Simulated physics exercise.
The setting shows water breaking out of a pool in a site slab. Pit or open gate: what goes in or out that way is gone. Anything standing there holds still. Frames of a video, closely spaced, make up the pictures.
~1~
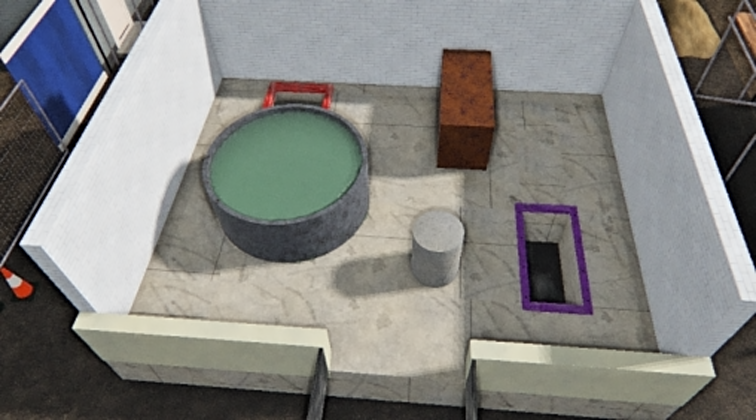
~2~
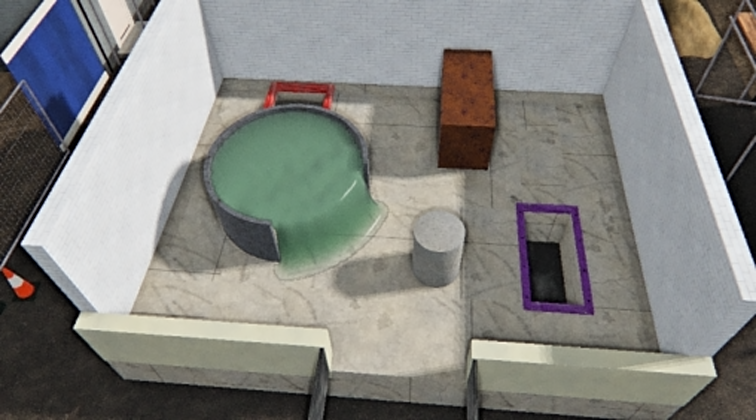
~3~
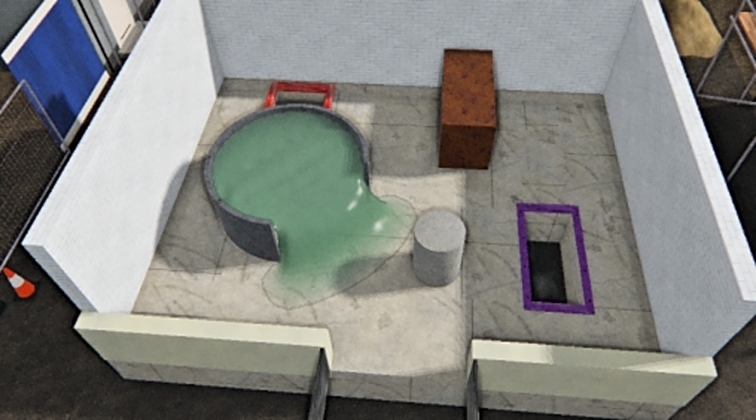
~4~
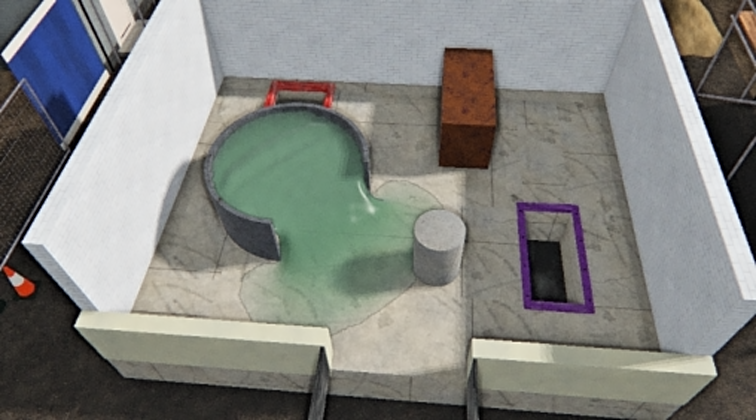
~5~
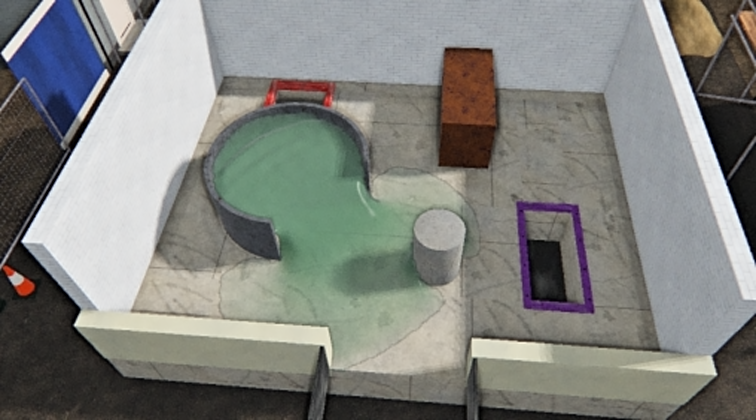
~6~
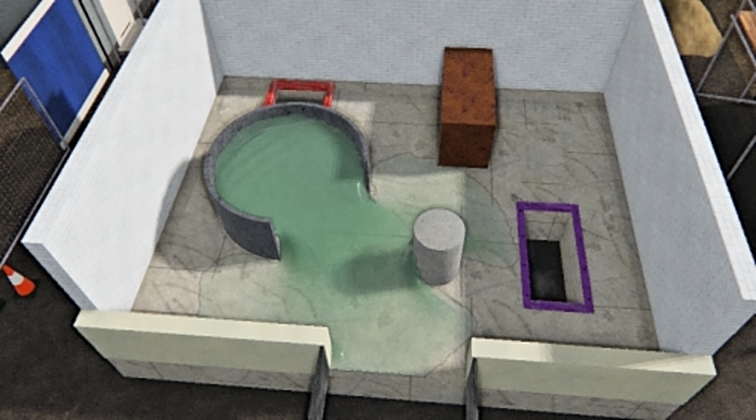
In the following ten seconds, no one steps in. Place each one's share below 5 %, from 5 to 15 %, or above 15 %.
As I see it, the gate will not stay within fifteen per cent, the purple pit will not leave the five-to-fifteen per cent band, the red pit will not reach five per cent.
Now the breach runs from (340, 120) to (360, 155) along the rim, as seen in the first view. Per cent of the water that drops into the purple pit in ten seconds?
Roughly 14 per cent goes to the purple pit.
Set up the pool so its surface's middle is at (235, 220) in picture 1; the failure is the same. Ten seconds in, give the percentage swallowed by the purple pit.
Purple: 15 %.
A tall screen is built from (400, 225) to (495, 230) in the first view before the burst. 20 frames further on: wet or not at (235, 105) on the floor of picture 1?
Verdict: The spot is spared.
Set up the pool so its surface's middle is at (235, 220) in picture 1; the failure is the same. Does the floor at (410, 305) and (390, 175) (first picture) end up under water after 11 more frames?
Result, in sequence: Waterlogged; unreached.
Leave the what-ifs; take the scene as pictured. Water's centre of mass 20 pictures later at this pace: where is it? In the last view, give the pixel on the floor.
Centre of the water: Near (383, 232).
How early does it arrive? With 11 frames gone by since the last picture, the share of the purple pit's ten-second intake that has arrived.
Estimate: Roughly 50 %.
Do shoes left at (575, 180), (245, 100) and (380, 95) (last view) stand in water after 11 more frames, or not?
Drenched; left dry; left dry.
A moment on, water covers 35 % of the floor; the gate 8 %, the purple pit 2 %, the red pit 0 %.
Next, water covers 50 % of the floor; the gate 21 %, the purple pit 5 %, the red pit 0 %.
Then, water covers 65 % of the floor; the gate 34 %, the purple pit 7 %, the red pit 0 %.
Later, water covers 80 % of the floor; the gate 45 %, the purple pit 8 %, the red pit 0 %.
In the end, water covers 95 % of the floor; the gate 50 %, the purple pit 9 %, the red pit 0 %.
